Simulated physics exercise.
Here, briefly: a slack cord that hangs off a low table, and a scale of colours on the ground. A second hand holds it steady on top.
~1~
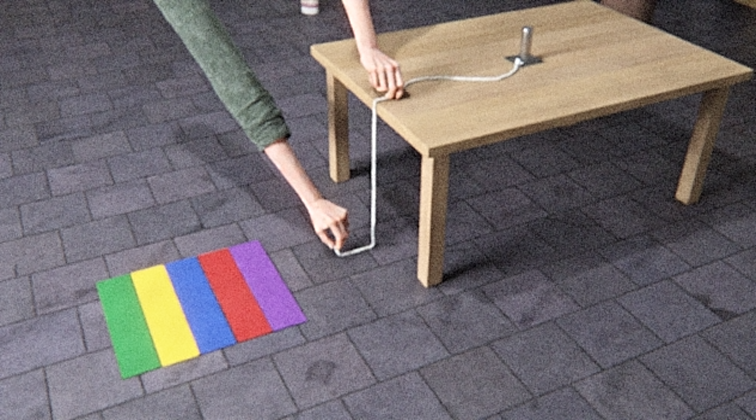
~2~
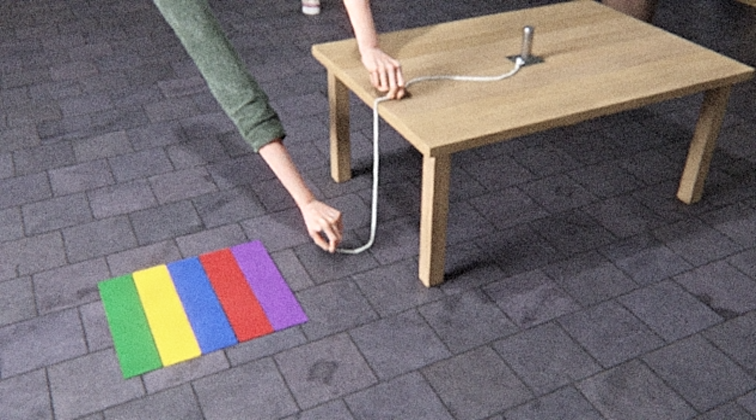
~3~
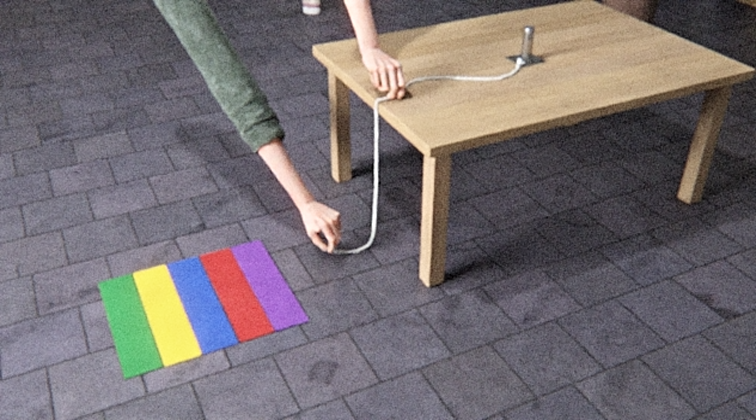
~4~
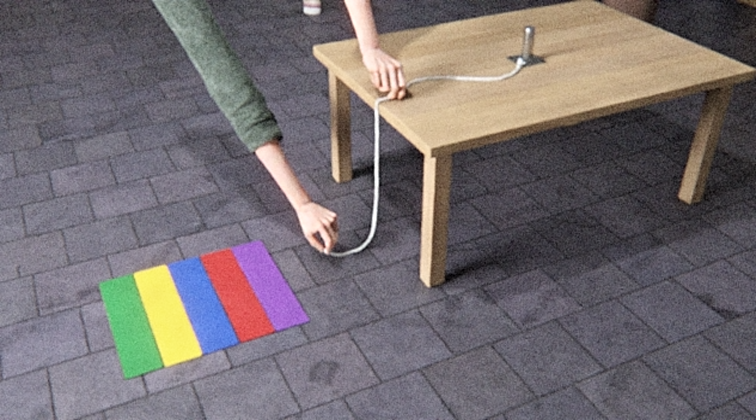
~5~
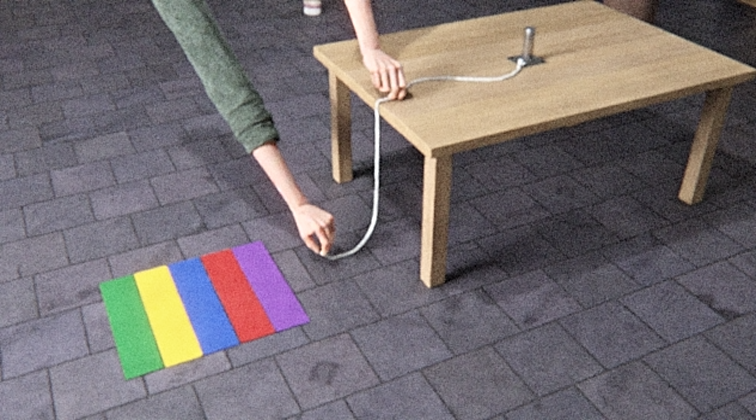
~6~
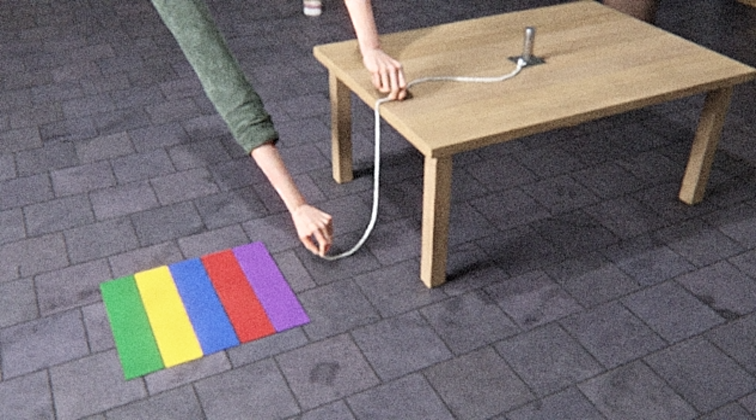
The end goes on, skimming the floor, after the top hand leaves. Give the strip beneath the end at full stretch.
Blue strip.
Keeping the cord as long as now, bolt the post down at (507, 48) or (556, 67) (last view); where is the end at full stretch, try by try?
The spots are about (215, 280) and (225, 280).
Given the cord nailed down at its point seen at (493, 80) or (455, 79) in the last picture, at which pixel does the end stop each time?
Roughly (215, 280), then roughly (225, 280).
A little later, end near (259, 270); over purple.
Next, end near (222, 280); over red.
When it is tight, end near (200, 286); over blue. Over blue.
